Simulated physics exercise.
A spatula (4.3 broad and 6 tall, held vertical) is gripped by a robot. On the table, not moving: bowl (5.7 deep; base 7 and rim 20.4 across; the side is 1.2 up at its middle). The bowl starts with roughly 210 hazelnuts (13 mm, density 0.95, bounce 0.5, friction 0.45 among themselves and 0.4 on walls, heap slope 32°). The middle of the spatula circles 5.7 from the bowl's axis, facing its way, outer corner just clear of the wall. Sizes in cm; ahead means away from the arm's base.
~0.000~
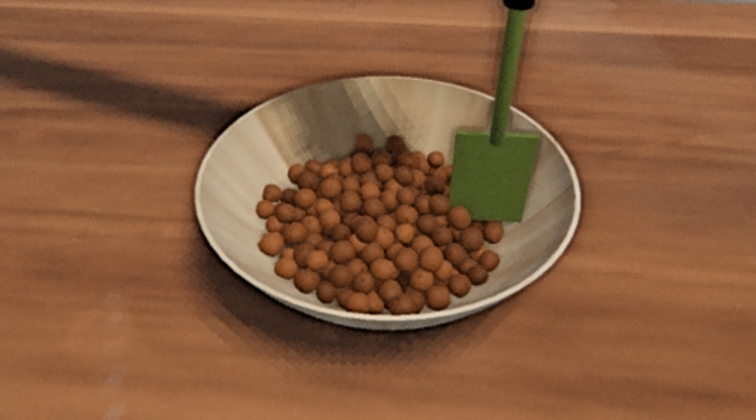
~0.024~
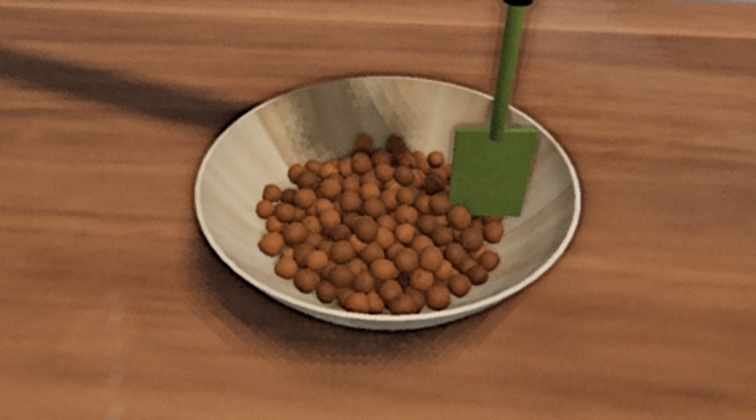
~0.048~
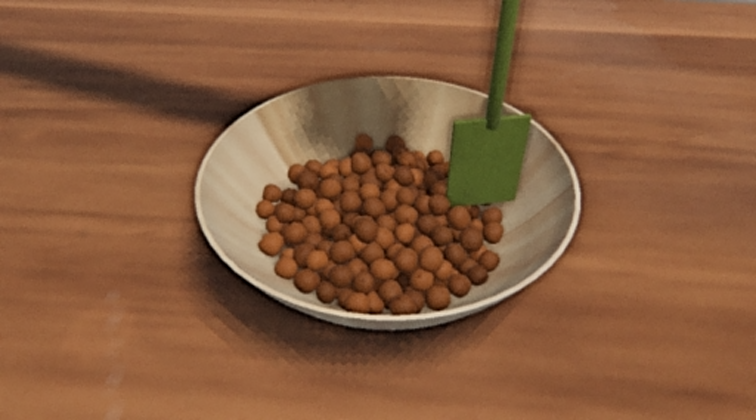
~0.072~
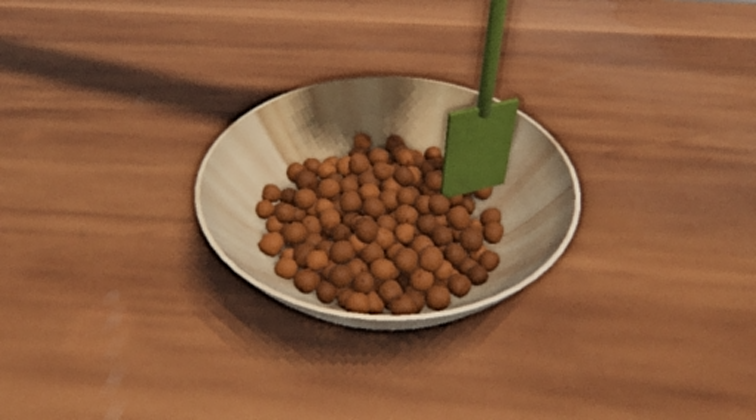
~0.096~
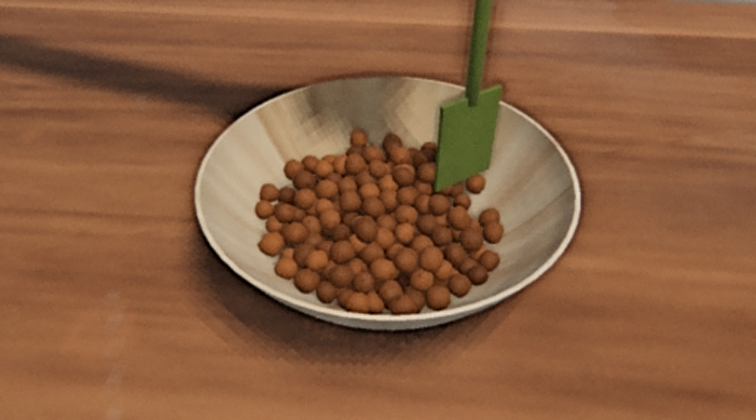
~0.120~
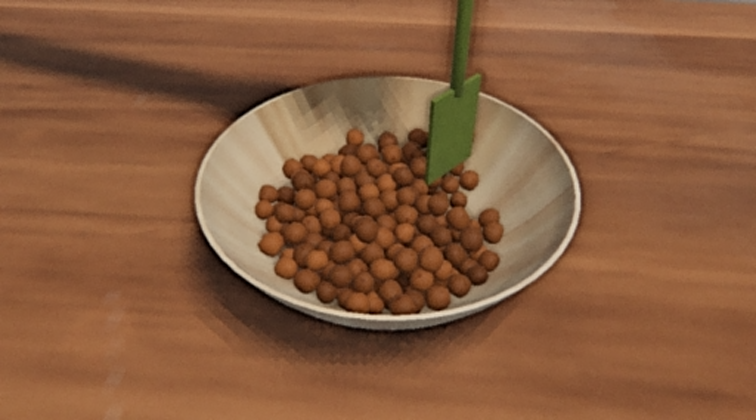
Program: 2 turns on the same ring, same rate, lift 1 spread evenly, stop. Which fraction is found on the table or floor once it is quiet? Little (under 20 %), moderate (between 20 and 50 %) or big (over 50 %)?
Answer: Little; under 20 % of the hazelnuts finish on the table or floor.
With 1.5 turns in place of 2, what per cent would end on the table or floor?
In that case some 10 per cent.
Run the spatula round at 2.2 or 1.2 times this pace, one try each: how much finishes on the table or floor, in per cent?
About 40 and 15 per cent.
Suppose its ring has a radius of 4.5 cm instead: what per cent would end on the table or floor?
In that case some 5 per cent.
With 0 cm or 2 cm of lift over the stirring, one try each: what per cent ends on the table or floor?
Some 15 and 5 per cent.
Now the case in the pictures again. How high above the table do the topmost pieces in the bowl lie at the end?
About 5.0 cm.
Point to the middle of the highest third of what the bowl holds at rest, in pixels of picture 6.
Around (414, 201).
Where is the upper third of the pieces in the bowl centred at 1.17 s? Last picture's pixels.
At about (312, 238).
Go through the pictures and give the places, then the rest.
Spatula neck at (502, 109), 0° round; upper third of the load around (377, 205), from x 265 to 495, top at y 145; 212 in the bowl, in the first frame.
Spatula neck at (501, 105), 4° round; upper third of the load around (377, 205), from x 265 to 495, top at y 145, in the second frame.
Spatula neck at (497, 94), 14° round; upper third of the load around (377, 205), from x 265 to 495, top at y 145, in the third frame.
Spatula neck at (488, 82), 26° round; upper third of the load around (382, 201), from x 265 to 495, top at y 140, in the fourth frame.
Spatula neck at (475, 72), 38° round; upper third of the load around (382, 198), from x 265 to 495, top at y 140, in the fifth frame.
Spatula neck at (459, 64), 50° round; upper third of the load around (380, 197), from x 265 to 495, top at y 135; 212 in the bowl, in the sixth frame.
By 0.64 s, 314° round, highest piece 7 above the table; 206 in the bowl, 6 on the table or floor.
By 1.17 s, 218° round, highest piece 7 above the table; 203 in the bowl, 8 on the table or floor, 1 in flight or on the tool.
By 1.63 s, 0° round, highest piece 5 above the table; 201 in the bowl, 11 on the table or floor.
By 2.33 s, 0° round, highest piece 5 above the table; 201 in the bowl, 11 on the table or floor.
Final count, 201 in the bowl, 11 on the table or floor. That is 5 % on the table or floor.
